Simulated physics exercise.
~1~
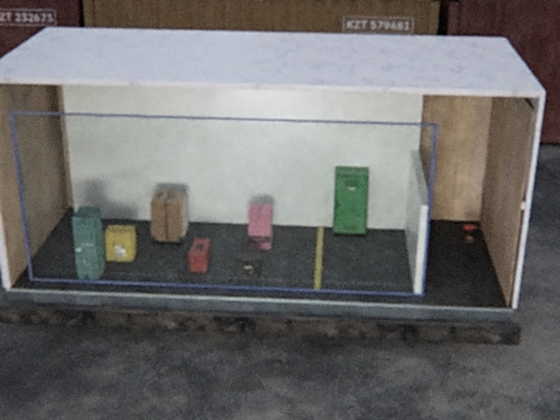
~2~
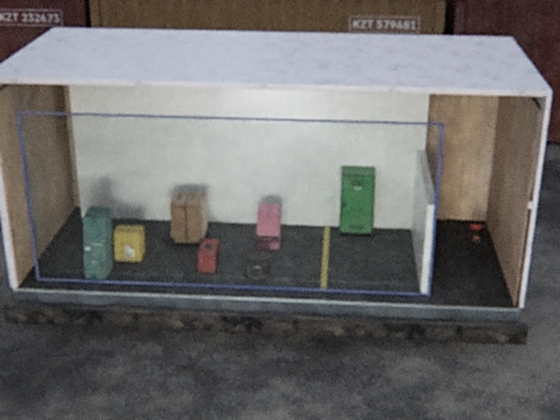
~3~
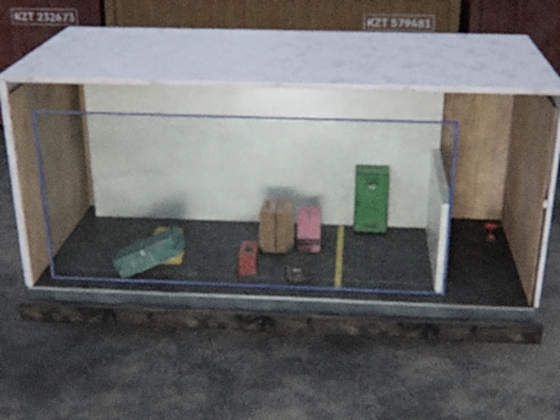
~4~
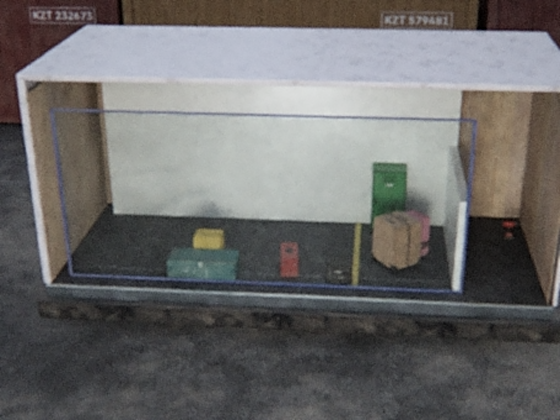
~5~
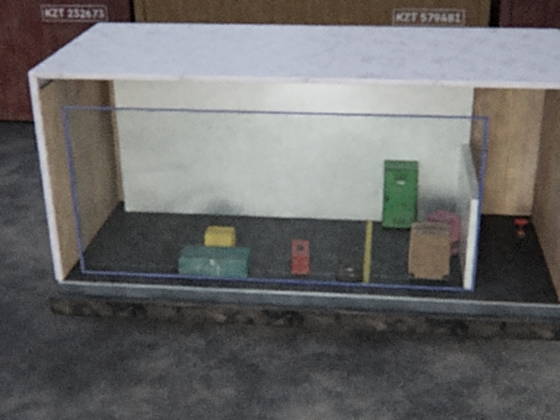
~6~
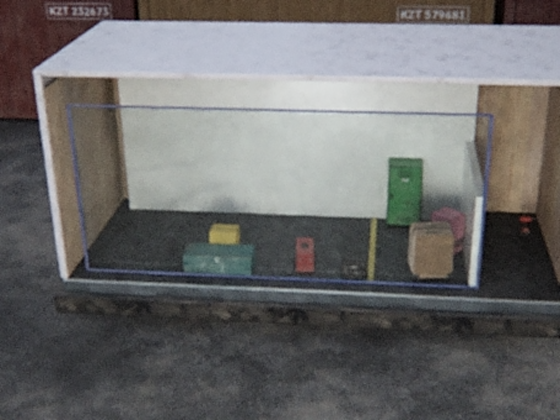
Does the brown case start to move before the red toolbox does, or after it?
The brown case starts to move before the red toolbox. It is already shifting right while the toolbox still stands in its place, and the toolbox slides afterwards.
